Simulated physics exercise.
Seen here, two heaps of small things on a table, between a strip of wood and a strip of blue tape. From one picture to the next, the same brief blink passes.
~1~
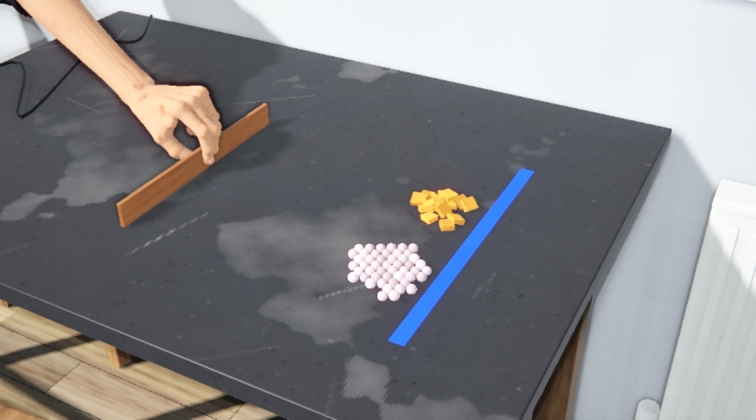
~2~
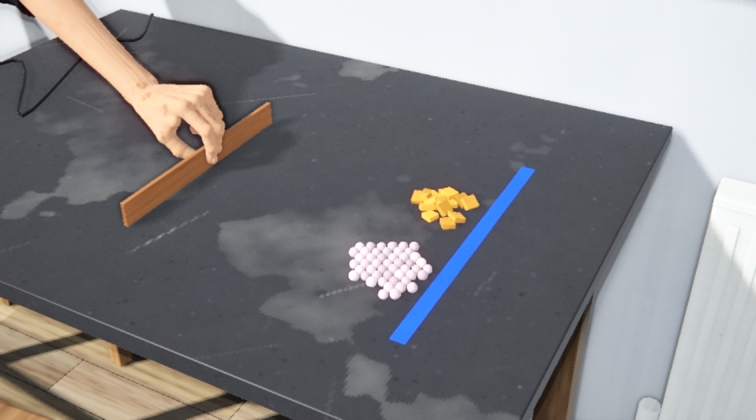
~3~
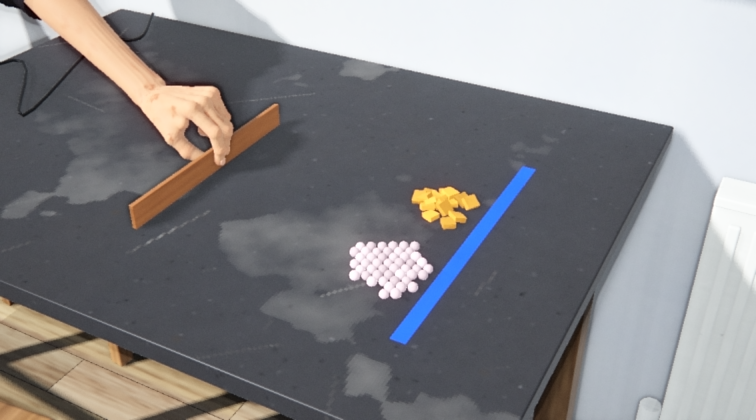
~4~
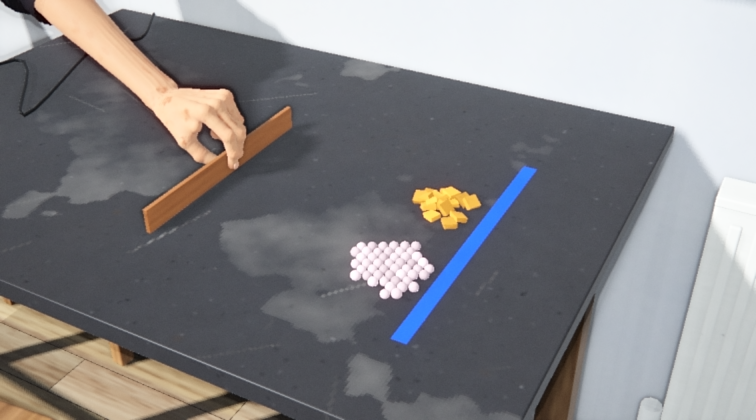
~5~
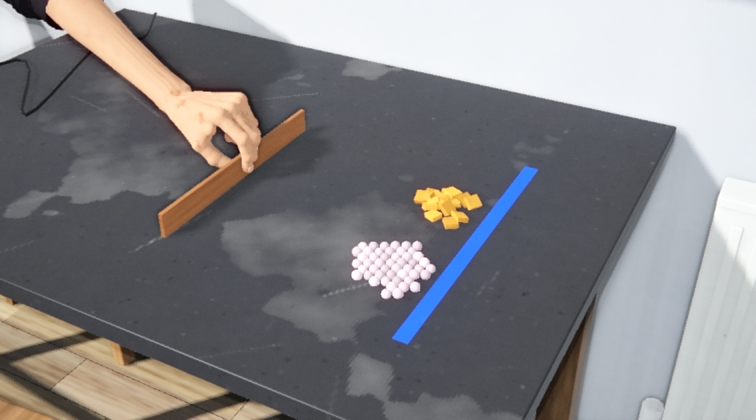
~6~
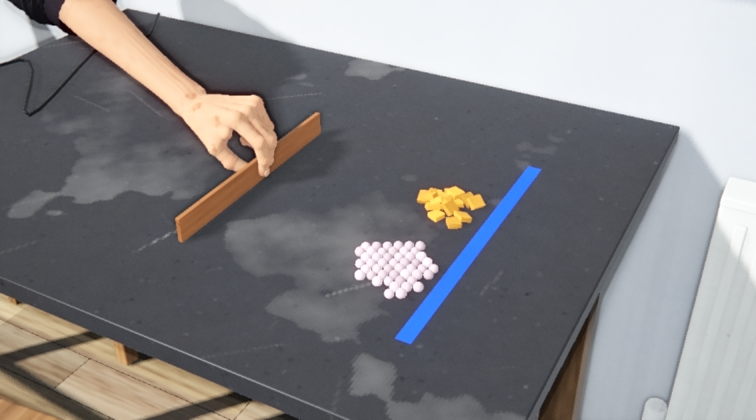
A hand sliding an upright wooden strip rightward across a dark table, with pink balls and orange pieces lying by blue tape.
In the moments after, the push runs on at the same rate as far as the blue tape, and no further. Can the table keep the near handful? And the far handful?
Here the near handful sends some to the floor, and the far handful keeps clear of the drop.
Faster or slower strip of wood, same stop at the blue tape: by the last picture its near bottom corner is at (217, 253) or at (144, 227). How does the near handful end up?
The first pace sees it shed some bits below, the second sees it all remain in place.
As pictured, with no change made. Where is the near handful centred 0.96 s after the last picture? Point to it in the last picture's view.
Centre, estimated: (478, 293).
Then, 0.47 s on from there, strip of wood still moving, near (367, 192); near handful all on the table, its front near (434, 269); far handful all on the table, its front near (476, 202).
Then, 0.96 s on from there, strip of wood stopped at the blue tape; near handful all on the table, its front near (467, 360); far handful all on the table, its front near (540, 233).
Then, 1.24 s on from there, strip of wood stopped at the blue tape; near handful all on the table, its front near (570, 317); far handful all on the table, its front near (543, 234).
In the end, strip of wood stopped at the blue tape; near handful all but a few over the edge; far handful all on the table, its front near (543, 234).
